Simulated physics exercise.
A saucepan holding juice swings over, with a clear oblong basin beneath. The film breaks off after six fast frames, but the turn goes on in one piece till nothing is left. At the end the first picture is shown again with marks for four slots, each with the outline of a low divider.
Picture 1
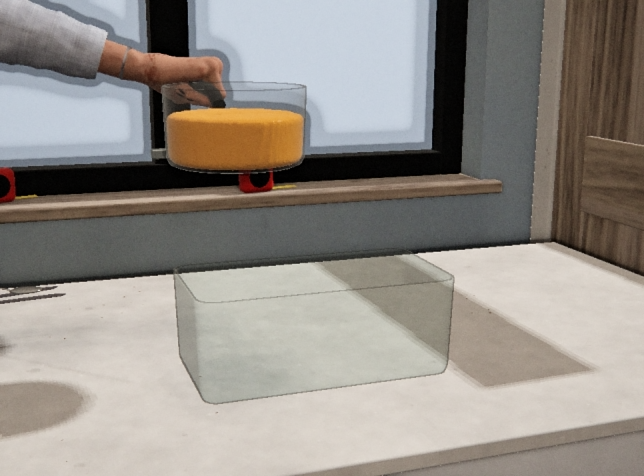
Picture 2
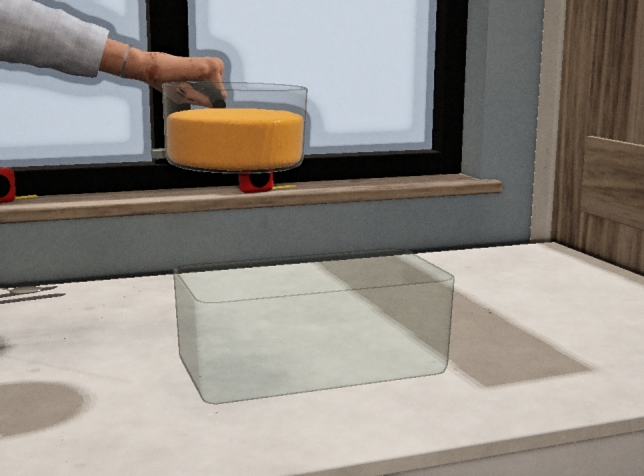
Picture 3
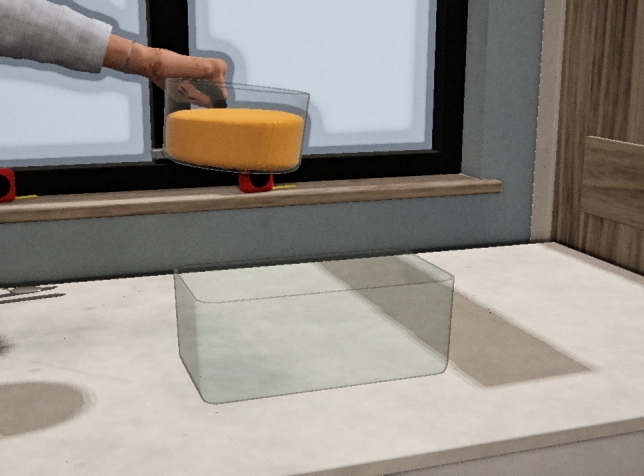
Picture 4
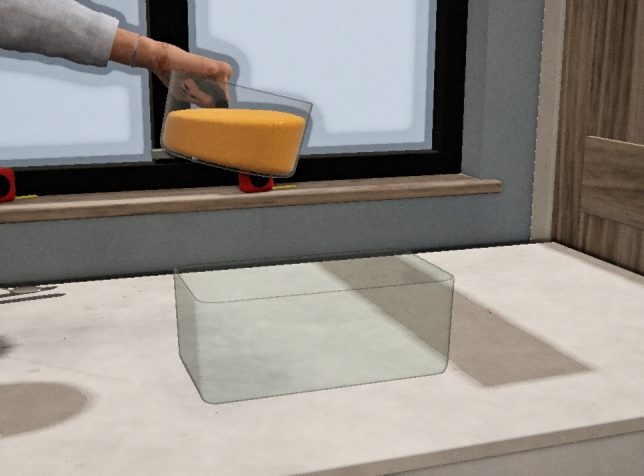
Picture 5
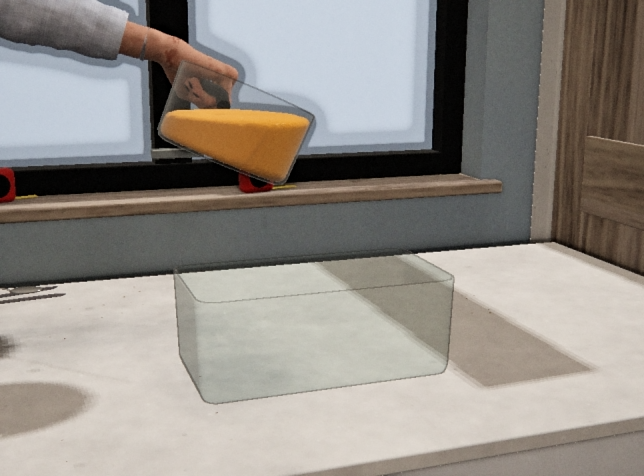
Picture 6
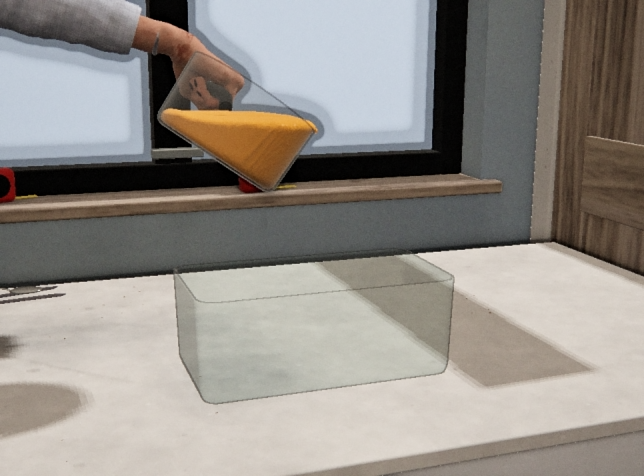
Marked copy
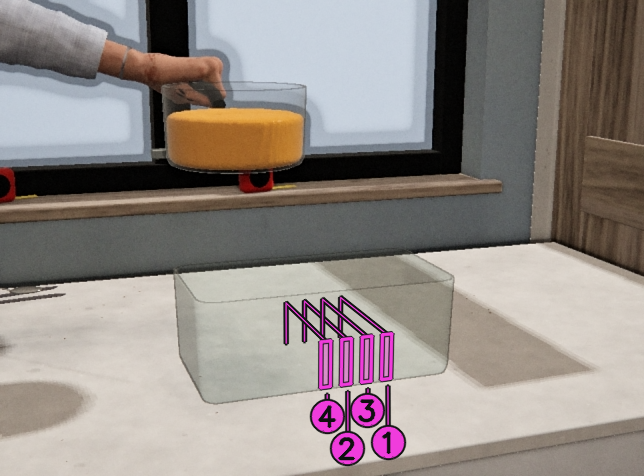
A clear container of orange juice, held by a hand above an empty see-through basin on the counter, stayed upright at first, then tilted steadily to the right until the juice reached over its lip.
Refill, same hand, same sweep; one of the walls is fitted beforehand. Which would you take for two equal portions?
3.
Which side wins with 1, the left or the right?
The left side.
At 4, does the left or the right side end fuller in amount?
The right side.
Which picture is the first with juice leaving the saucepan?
Picture 6.
On the marked copy, 1 at (387, 386); 2 at (347, 391); 3 at (368, 389); 4 at (327, 394).
Choosing 1, about 70 % ends left of the wall and 26 % right of it; 3 % is lost outside.
Choosing 2, about 28 % ends left of the wall and 71 % right of it.
Choosing 3, about 49 % ends left of the wall and 49 % right of it.
Choosing 4, about 6 % ends left of the wall and 93 % right of it.
